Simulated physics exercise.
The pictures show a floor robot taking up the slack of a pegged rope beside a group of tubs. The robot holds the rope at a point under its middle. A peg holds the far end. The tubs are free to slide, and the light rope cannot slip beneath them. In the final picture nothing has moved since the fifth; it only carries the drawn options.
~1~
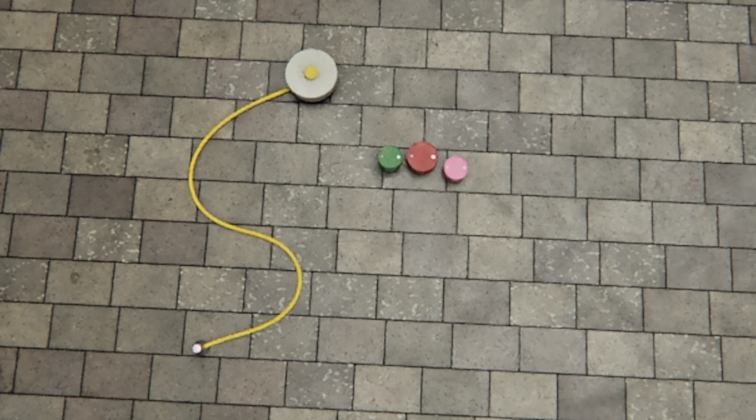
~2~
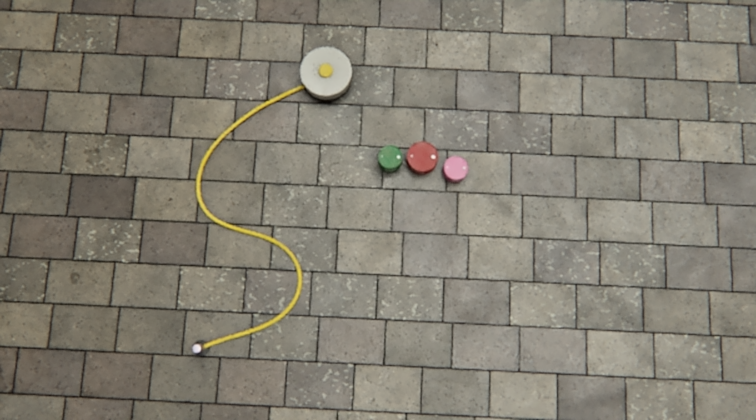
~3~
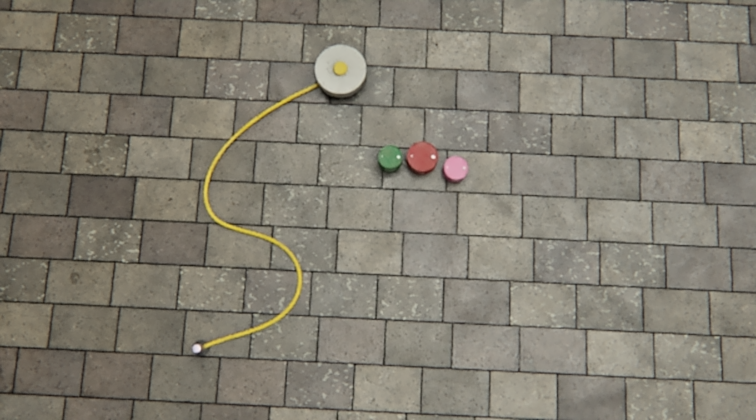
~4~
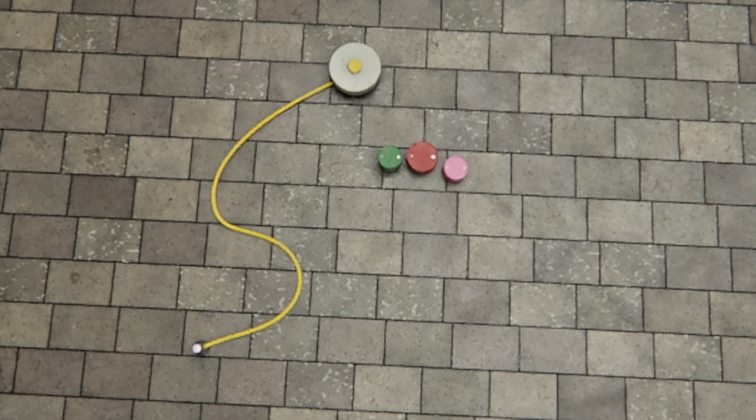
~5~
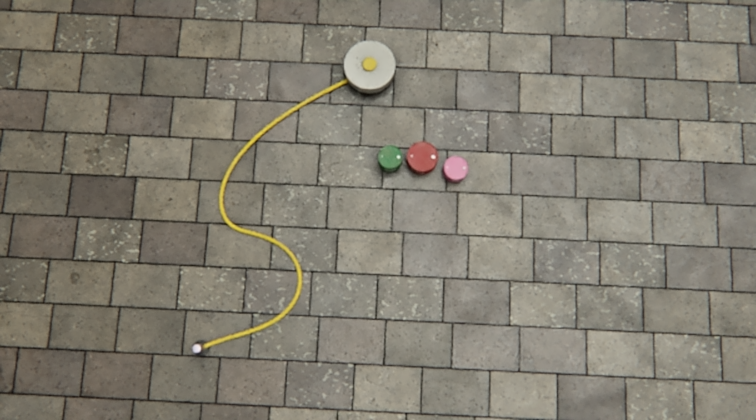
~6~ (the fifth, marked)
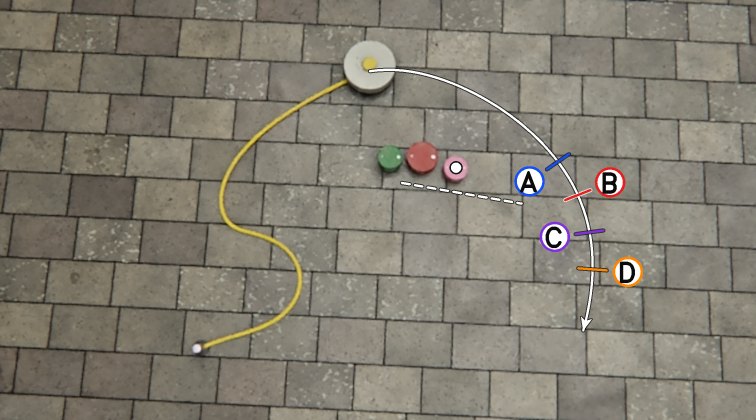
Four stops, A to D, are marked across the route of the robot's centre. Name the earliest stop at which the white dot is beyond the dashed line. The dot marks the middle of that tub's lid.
Up to mark D.
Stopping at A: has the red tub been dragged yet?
No.
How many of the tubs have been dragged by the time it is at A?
The count is none.
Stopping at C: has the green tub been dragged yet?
Yes.
On the copy, A at (558, 162); B at (578, 195); C at (590, 232); D at (593, 269); the dashed line at (462, 193); the route from (370, 71) via (543, 144) to (583, 331); the white dot at (456, 168).
On D. First, robot (482, 93); pink tub (455, 169).
Then, robot (568, 170); pink tub (455, 169).
Finally, robot (596, 268); red tub (435, 201); green tub (408, 206); pink tub (462, 203); the dot on the pink tub is over the dashed line.
By contrast, A leaves the dotted tub short, at (455, 169); B leaves the dotted tub short, at (455, 169); C leaves the dotted tub short, at (459, 186).
